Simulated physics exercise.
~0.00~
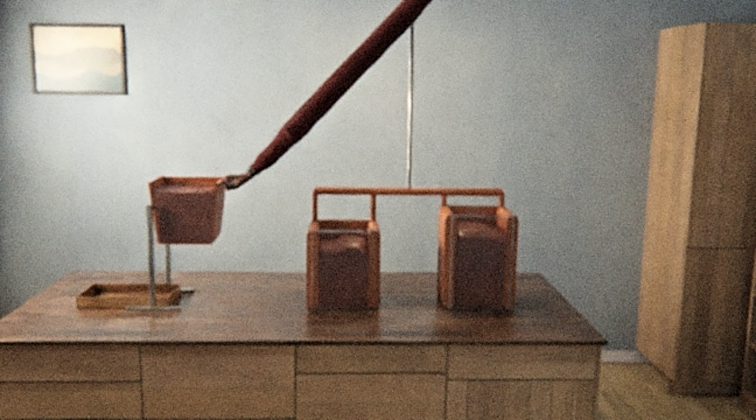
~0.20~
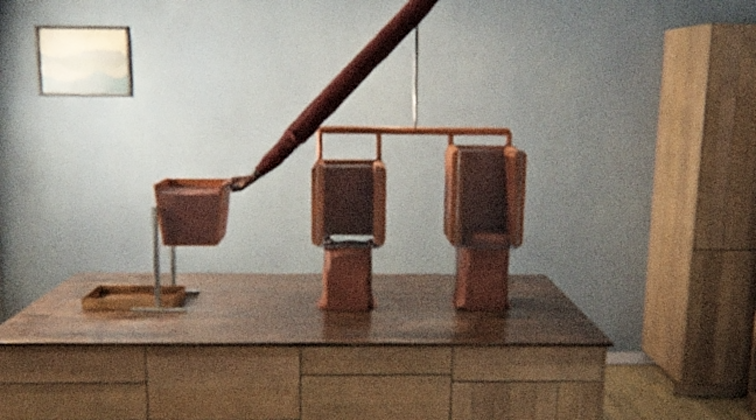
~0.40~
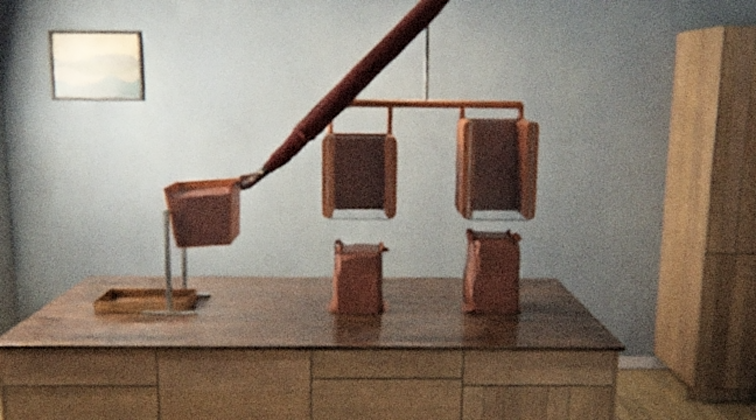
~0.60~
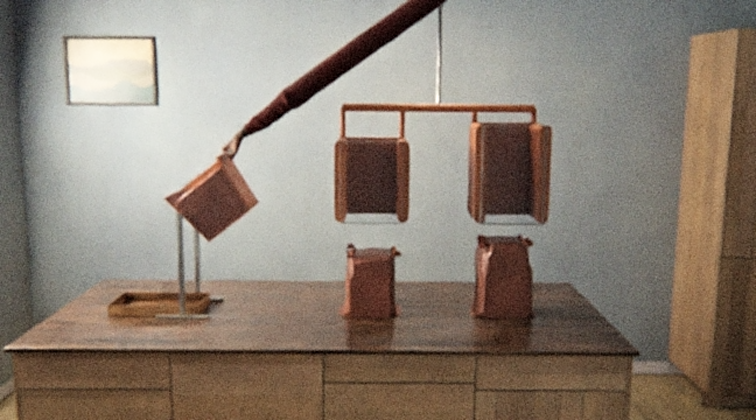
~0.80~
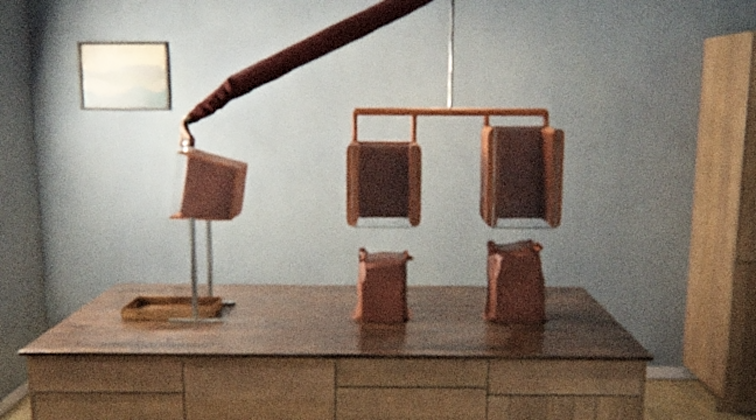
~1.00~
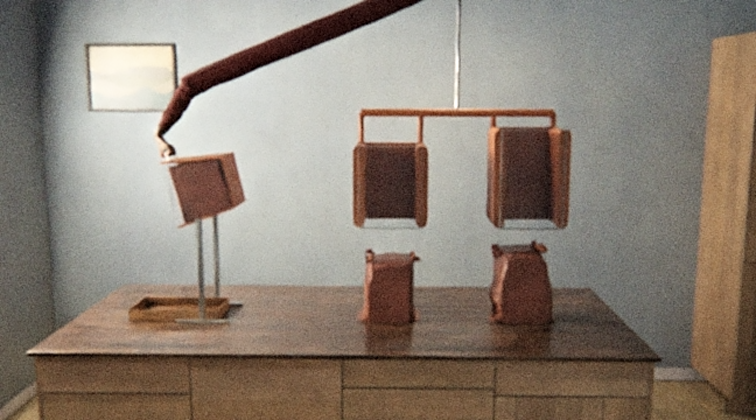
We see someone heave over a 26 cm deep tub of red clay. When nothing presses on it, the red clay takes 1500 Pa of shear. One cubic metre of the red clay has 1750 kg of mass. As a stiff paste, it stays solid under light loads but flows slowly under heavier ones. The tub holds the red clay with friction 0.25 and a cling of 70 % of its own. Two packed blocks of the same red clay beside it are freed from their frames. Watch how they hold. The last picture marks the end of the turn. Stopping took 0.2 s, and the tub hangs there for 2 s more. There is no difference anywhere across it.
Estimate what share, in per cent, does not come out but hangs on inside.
Some 36 per cent hangs on inside.
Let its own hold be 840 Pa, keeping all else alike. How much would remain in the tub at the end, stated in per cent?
It would come to about 35 %.
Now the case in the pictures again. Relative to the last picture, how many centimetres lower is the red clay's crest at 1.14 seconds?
I reckon it's close to 2 cm.
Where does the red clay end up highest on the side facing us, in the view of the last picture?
I'd point to somewhere around (188, 190).
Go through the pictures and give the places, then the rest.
The first picture shows handle-side rim at (216, 184), tilt 0 degrees; top of the red clay at (156, 192); blocks stand 29 cm, 36 cm (left to right).
The second picture shows handle-side rim at (221, 185), tilt 0 degrees; top of the red clay at (162, 194); blocks stand 29 cm, 35 cm (left to right).
The third picture shows handle-side rim at (230, 184), tilt 4 degrees; top of the red clay at (224, 194); blocks stand 29 cm, 34 cm (left to right).
The fourth picture shows handle-side rim at (216, 158), tilt 38 degrees; top of the red clay at (218, 169); blocks stand 29 cm, 34 cm (left to right).
The fifth picture shows handle-side rim at (178, 153), tilt 81 degrees; top of the red clay at (191, 158); blocks stand 29 cm, 33 cm (left to right).
The sixth picture shows handle-side rim at (161, 164), tilt 103 degrees; top of the red clay at (212, 160); blocks stand 29 cm, 33 cm (left to right).
After 1.14 s, the tub is at 103 degrees and holds 99 %.
After 1.31 s, the tub is at 103 degrees and holds 82 %.
After 1.48 s, the tub is at 103 degrees and holds 59 %.
After 1.65 s, the tub is at 103 degrees and holds 37 %.
After 3.00 s, at the end, the tub is at 103 degrees and holds 36 %.
